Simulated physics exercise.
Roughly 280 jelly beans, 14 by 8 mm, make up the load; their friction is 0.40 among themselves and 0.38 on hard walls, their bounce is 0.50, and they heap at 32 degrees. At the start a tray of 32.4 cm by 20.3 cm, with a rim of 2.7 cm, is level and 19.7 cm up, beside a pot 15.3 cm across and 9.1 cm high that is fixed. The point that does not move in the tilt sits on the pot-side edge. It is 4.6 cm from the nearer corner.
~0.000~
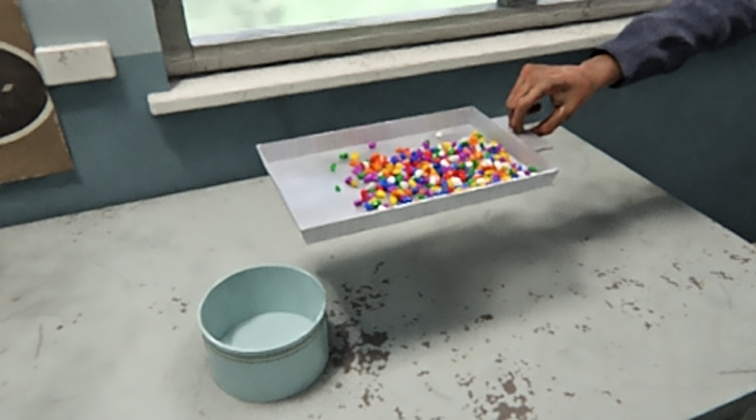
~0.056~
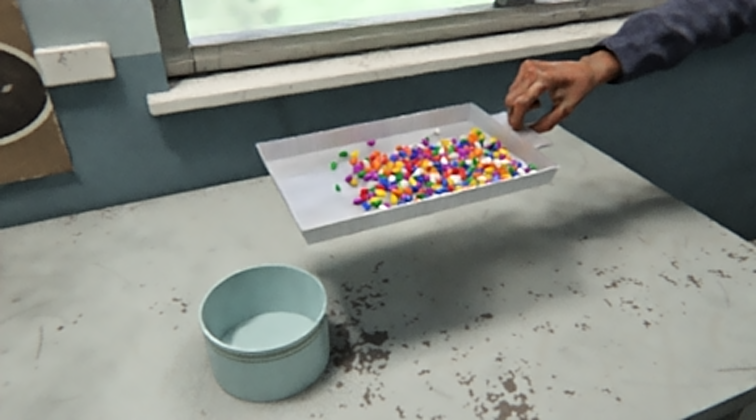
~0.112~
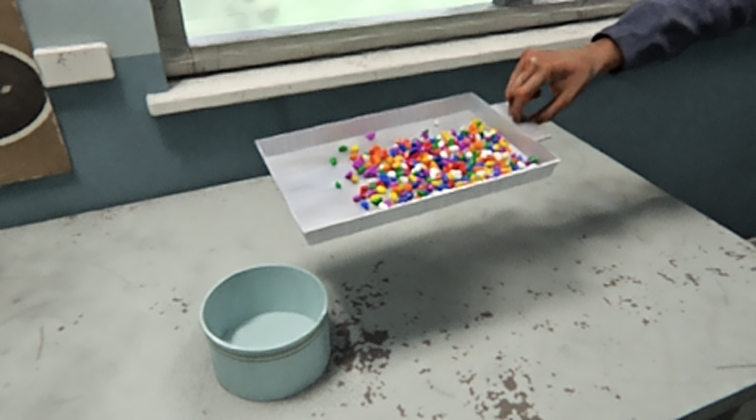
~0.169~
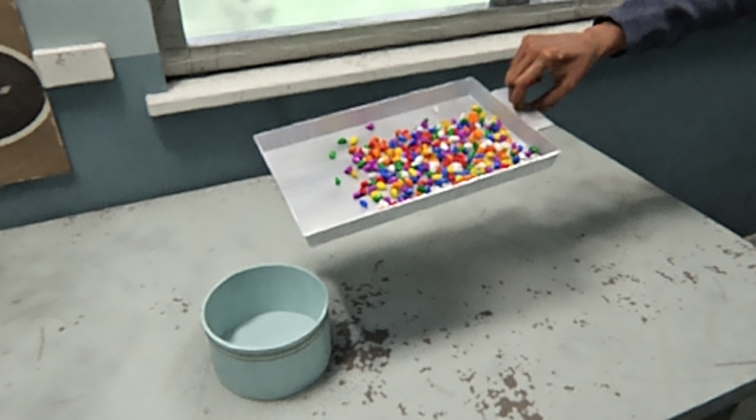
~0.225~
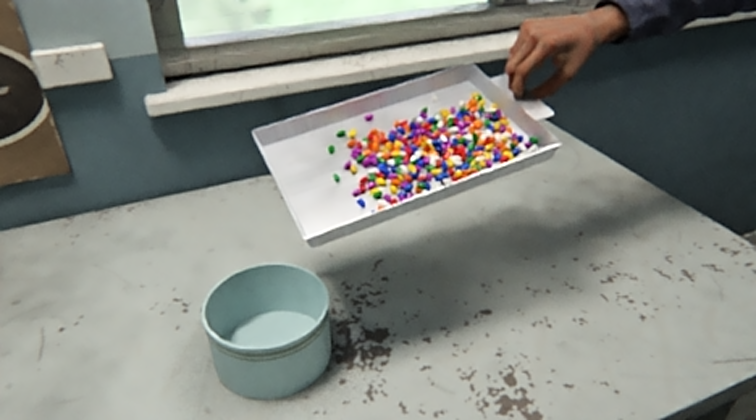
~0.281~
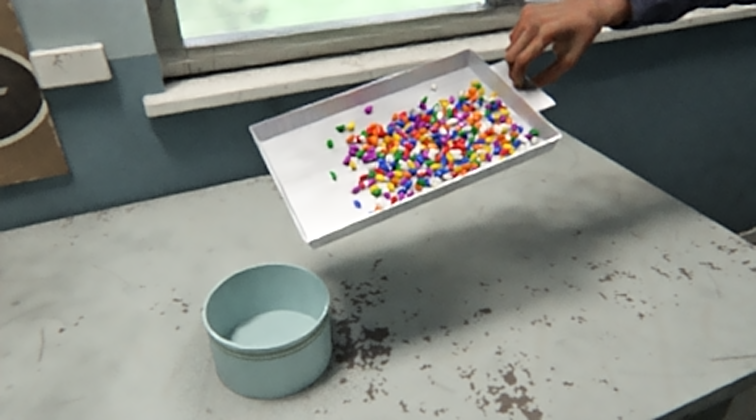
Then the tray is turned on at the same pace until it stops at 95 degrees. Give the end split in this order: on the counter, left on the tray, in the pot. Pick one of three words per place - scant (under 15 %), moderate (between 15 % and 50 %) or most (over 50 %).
My call is counter: Most, tray: Scant, pot: Moderate.
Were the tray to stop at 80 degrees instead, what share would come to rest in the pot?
About 25 in a hundred would end up in the pot.
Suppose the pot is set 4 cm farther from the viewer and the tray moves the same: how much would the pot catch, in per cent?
Close to 0 per cent, then.
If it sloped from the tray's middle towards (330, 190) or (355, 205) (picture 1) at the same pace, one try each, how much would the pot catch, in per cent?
Near 60 and 75 per cent, in that order.
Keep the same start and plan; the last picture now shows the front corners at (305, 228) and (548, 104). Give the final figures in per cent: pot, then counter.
Per cent by place - pot 80, counter 20.
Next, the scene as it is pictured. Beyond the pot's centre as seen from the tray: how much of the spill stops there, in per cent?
Around 50 in a hundred.
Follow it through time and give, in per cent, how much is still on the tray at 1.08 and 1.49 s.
65 then 5.
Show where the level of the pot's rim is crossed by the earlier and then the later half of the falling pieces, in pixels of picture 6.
(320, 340) first, (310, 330) later, roughly.
After 0.76 s, tilt 54 degrees; the tray holds 100 %, the pot 0 %.
After 1.08 s, tilt 79 degrees; the tray holds 65 %, the pot 5 %.
Then, at 1.49 s, tilt 95 degrees; the tray holds 5 %, the pot 30 %.
By 2.6 s all is still; counter 65 %, tray 0 %, pot 35 %.
